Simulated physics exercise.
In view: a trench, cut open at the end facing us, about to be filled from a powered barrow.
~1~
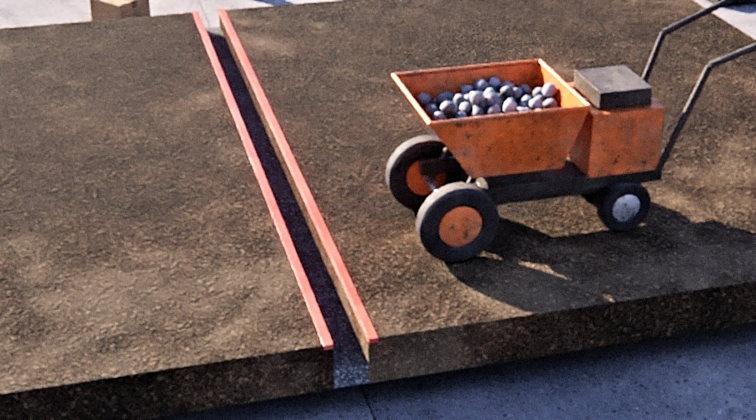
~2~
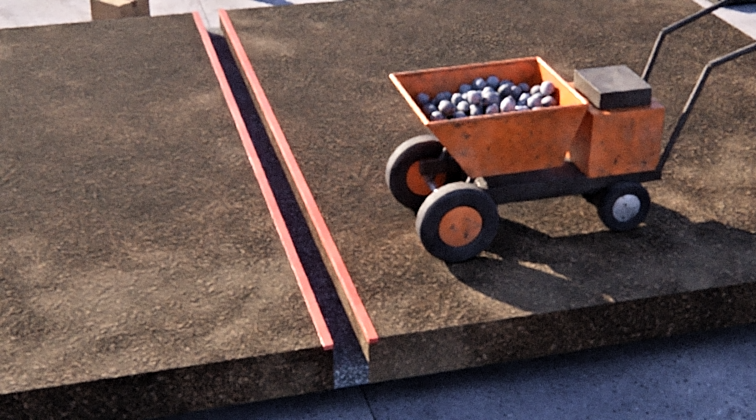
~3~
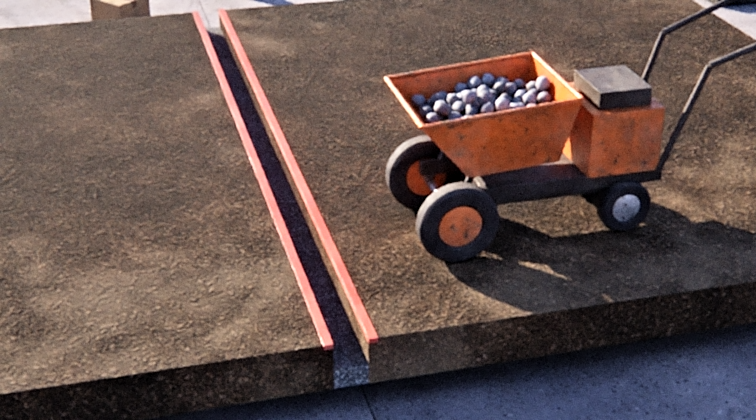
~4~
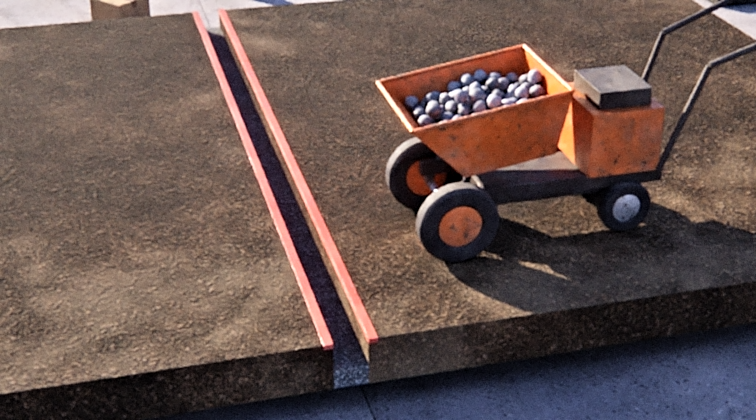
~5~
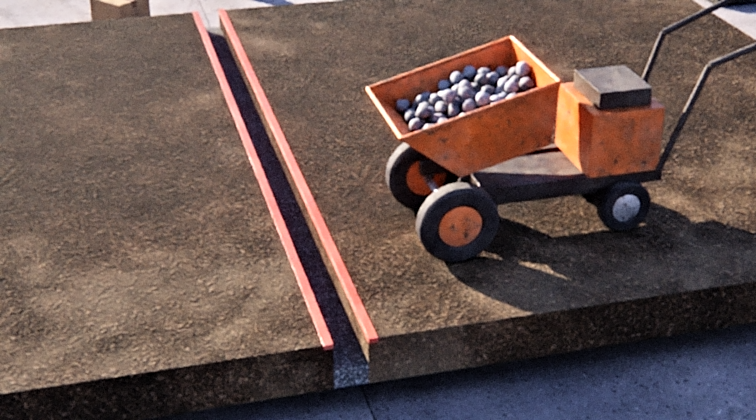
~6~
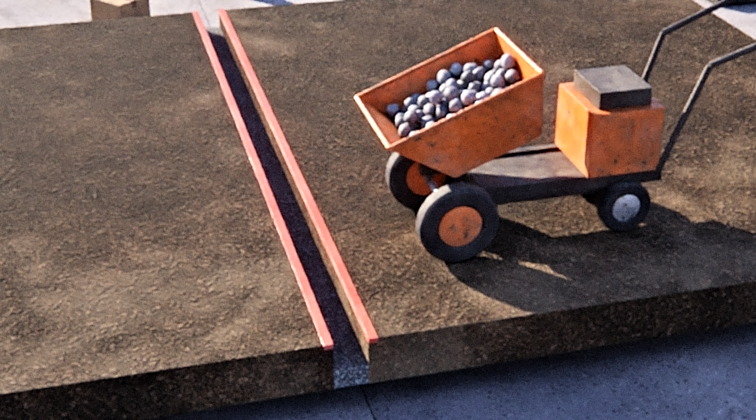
On a brown earthen slab beside a red-edged trench, an orange barrow's skip of round cobbles tilting steadily forward to the left.
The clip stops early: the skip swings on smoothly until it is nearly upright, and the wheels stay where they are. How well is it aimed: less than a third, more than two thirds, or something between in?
It catches from one third to two thirds.
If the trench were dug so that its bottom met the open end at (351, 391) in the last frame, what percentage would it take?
Some 60 per cent.
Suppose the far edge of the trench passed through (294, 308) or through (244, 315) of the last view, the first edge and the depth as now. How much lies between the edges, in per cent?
First some 70, then 100 per cent.
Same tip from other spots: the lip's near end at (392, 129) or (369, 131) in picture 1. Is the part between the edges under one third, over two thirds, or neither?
In turn: Under a third; under a third.
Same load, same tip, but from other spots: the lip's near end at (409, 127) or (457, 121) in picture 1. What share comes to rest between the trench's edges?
First some 20, then 50 per cent.
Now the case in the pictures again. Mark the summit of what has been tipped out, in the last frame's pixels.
Around (289, 234).
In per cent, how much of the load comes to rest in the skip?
Roughly 5 in a hundred.
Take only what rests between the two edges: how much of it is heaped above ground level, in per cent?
About 35 per cent.
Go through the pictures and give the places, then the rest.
In the first picture, lip of the skip at (431, 124), level; top of the load at (509, 111), round cobbles; first edge of the trench at (355, 300); far edge at (313, 306), the trench under half as wide as the skip, and about as deep as wide.
In the second picture, lip of the skip at (428, 125), tipped barely; top of the load at (507, 110).
In the third picture, lip of the skip at (422, 128), tipped barely; top of the load at (502, 107).
In the fourth picture, lip of the skip at (413, 132), tipped a little; top of the load at (497, 97).
In the fifth picture, lip of the skip at (402, 139), tipped clearly; top of the load at (504, 99).
In the sixth picture, lip of the skip at (390, 149), tipped clearly; top of the load at (498, 82); first edge of the trench at (355, 300); far edge at (313, 306).
Soon after the last picture, skip tipped steeply; all in the skip.
A little later, skip tipped right over; about two thirds in the skip; a small part in or heaped over the trench; a small part beyond it.
Later still, skip tipped right over; a small part in the skip; a stray few short of the trench; about half in or heaped over the trench; about half beyond it.
By the end, skip tipped right over; a small part in the skip; a stray few short of the trench; about half in or heaped over the trench; about half beyond it.
